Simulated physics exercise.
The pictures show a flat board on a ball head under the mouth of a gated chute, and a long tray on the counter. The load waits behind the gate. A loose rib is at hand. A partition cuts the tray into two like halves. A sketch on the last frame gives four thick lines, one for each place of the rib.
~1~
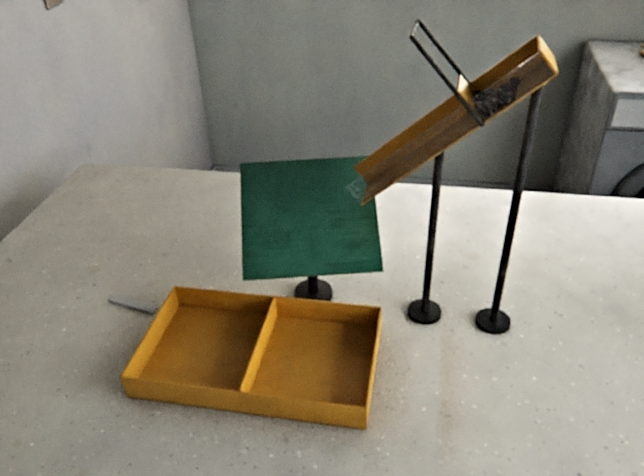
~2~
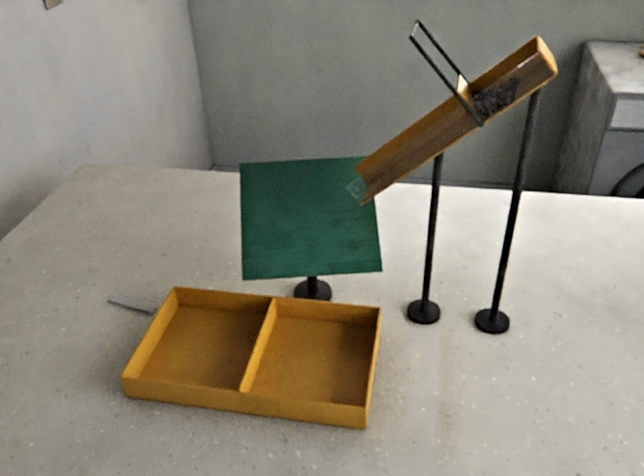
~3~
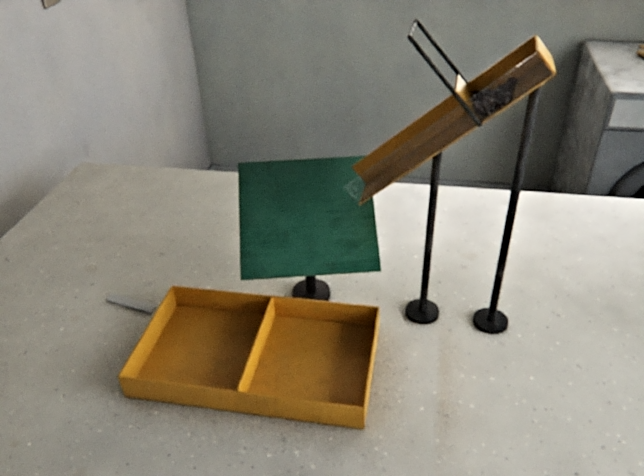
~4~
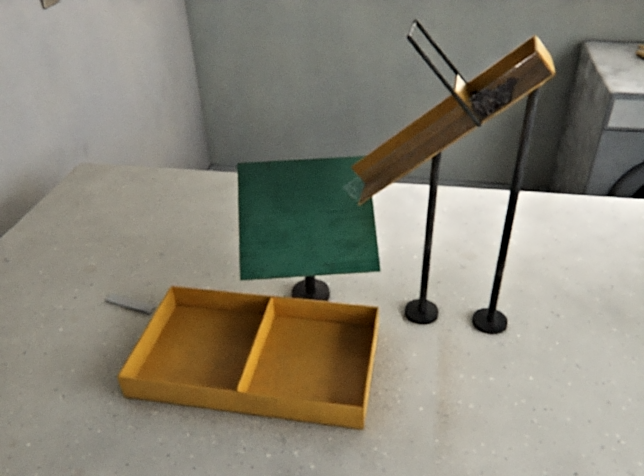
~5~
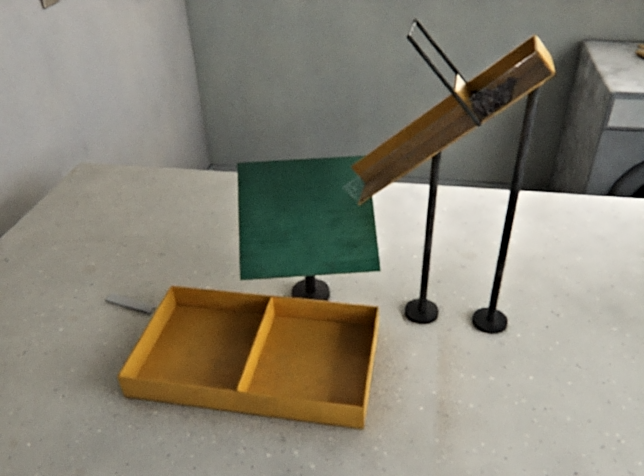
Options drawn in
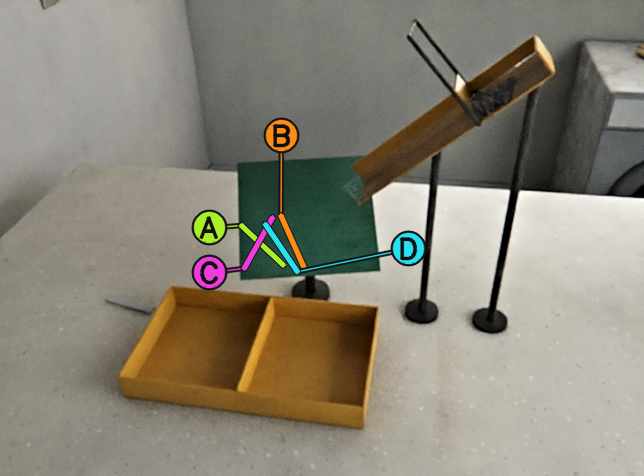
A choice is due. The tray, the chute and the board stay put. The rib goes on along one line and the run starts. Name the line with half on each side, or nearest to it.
C beats the others.
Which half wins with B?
Right.
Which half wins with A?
Right.
On the marked copy, line A from (241, 225) to (283, 265); line B from (281, 215) to (304, 267); line C from (272, 217) to (244, 268); line D from (265, 224) to (297, 271).
With A, of what is caught, a small part in the left half, nearly all in the right.
With B, of what is caught, a small part in the left half, nearly all in the right.
With C, of what is caught, about half in the left half, about half in the right.
With D, of what is caught, a small part in the left half, nearly all in the right.
